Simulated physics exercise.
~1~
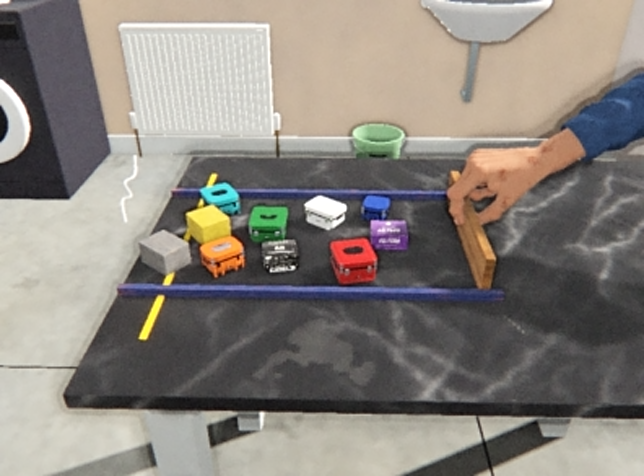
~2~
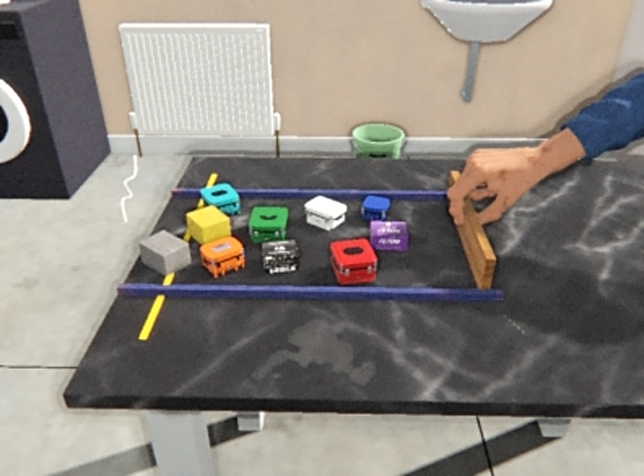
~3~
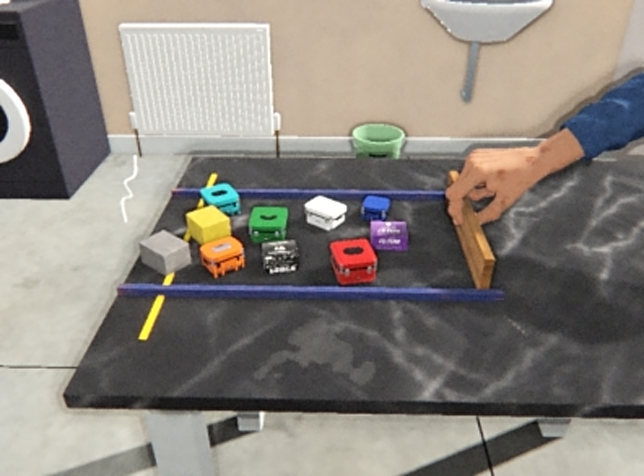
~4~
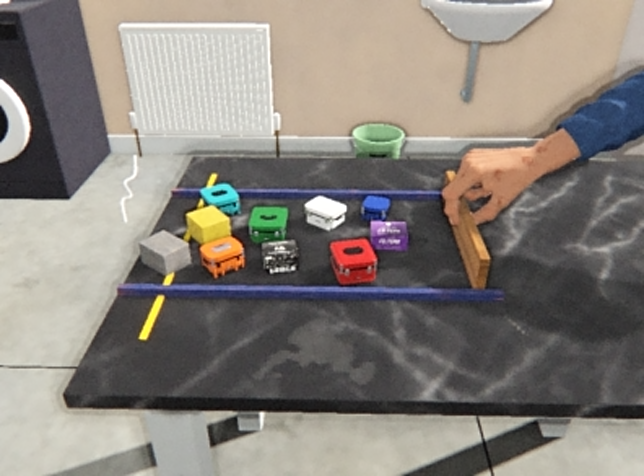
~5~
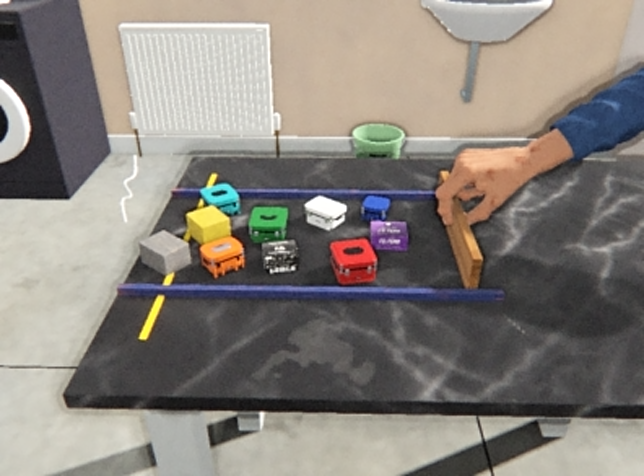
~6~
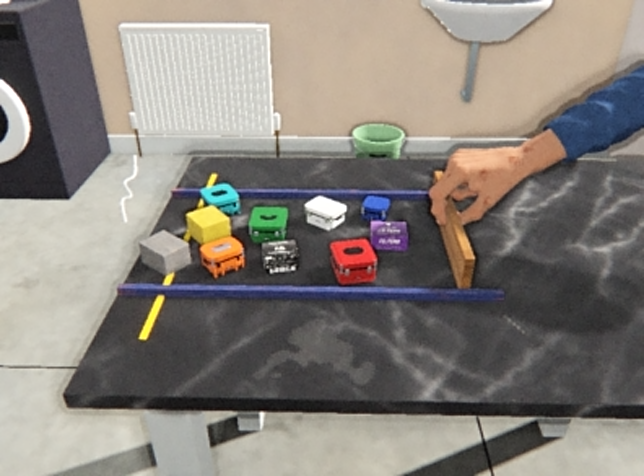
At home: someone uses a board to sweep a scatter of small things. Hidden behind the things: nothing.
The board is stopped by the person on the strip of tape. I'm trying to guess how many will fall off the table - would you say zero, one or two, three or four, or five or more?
The tally of drops is above four.
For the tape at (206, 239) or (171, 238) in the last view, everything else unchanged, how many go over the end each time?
The counts: 4 and 7.
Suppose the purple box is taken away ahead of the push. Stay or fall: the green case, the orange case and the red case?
Green case still up; orange case down; red case still up.
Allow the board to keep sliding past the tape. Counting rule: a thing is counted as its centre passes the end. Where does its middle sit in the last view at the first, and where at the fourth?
I'd say close to (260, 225), and after that close to (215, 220).
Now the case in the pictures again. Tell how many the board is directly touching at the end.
It's 3.
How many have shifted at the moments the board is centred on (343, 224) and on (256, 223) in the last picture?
So far 4, and 10 at the second.
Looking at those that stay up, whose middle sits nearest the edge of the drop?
White case ends nearest.
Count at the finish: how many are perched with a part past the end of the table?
1 in all.
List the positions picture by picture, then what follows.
In the first picture, grey block (165, 253); yellow block (209, 226); turquoise case (220, 201); board (468, 225); tape (187, 238).
In the second picture, yellow block (209, 226); white case (326, 214).
In the third picture, turquoise case (220, 202); green case (269, 225).
In the fourth picture, grey block (165, 253); red case (353, 262).
In the fifth picture, yellow block (209, 226); board (457, 225).
In the sixth picture, grey block (165, 253); yellow block (209, 226); turquoise case (220, 202); board (450, 225); tape (187, 238).
A little later, none off yet; grey block at rest near (165, 253); yellow block at rest near (209, 226); turquoise case at rest near (220, 202).
When it is over, the number that fall off is five or more; down, black box, green case, orange case, turquoise case, yellow block and grey block.
